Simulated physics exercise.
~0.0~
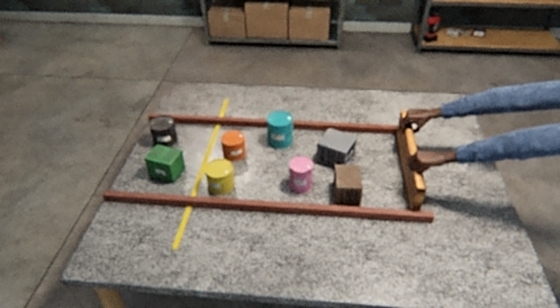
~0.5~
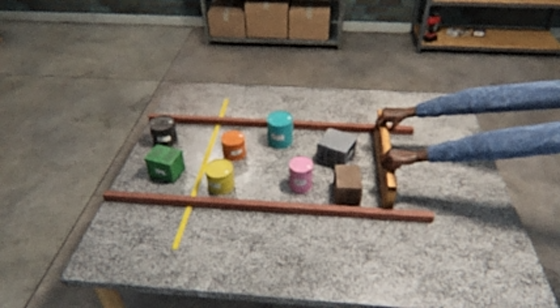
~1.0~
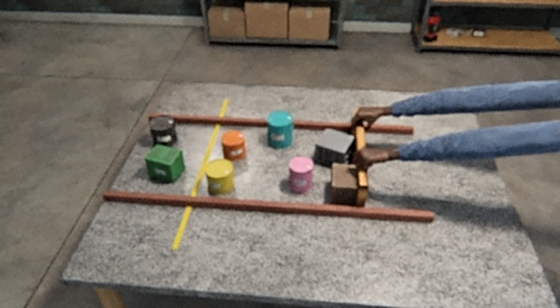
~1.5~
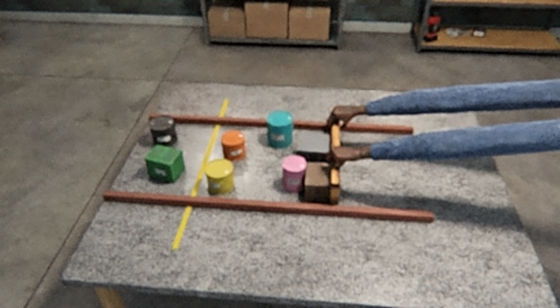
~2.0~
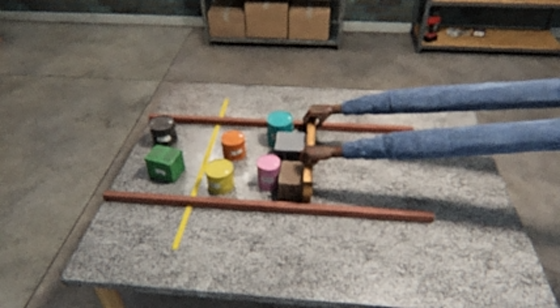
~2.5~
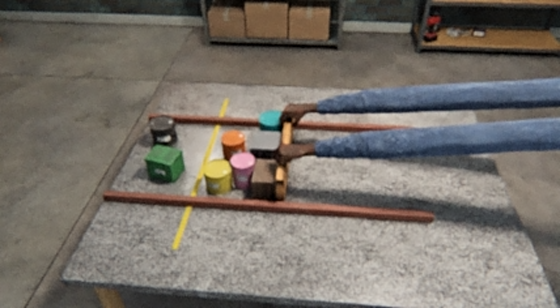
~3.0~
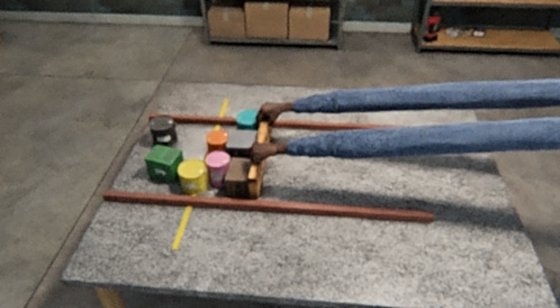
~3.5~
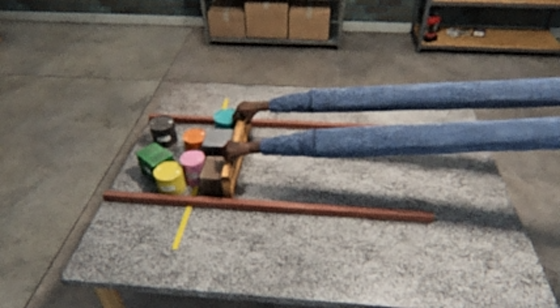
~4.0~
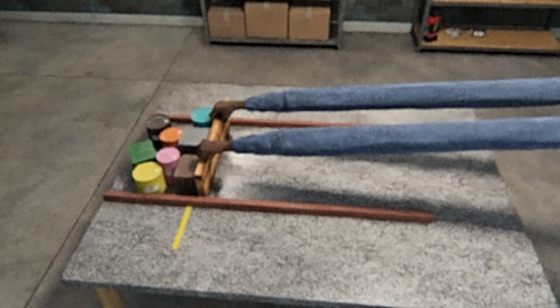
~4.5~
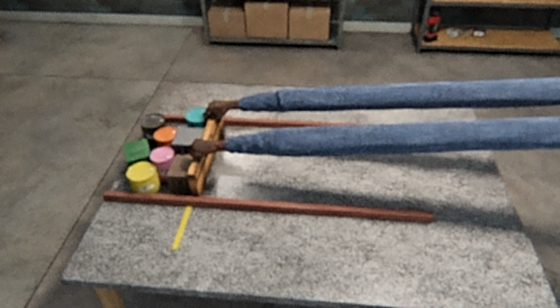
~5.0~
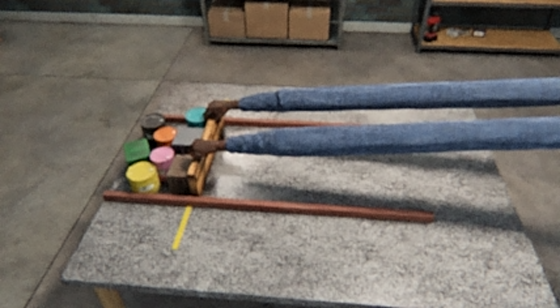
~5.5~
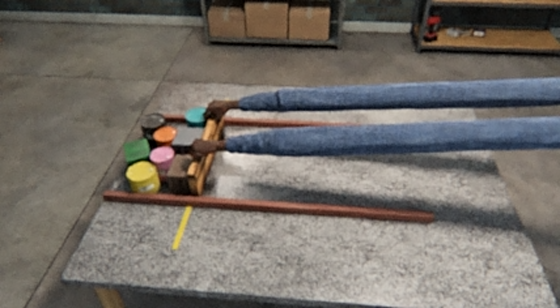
Two hands sliding a wooden plank left across a table, bunching colourful canisters and crates near the edge, where all remain aboard.
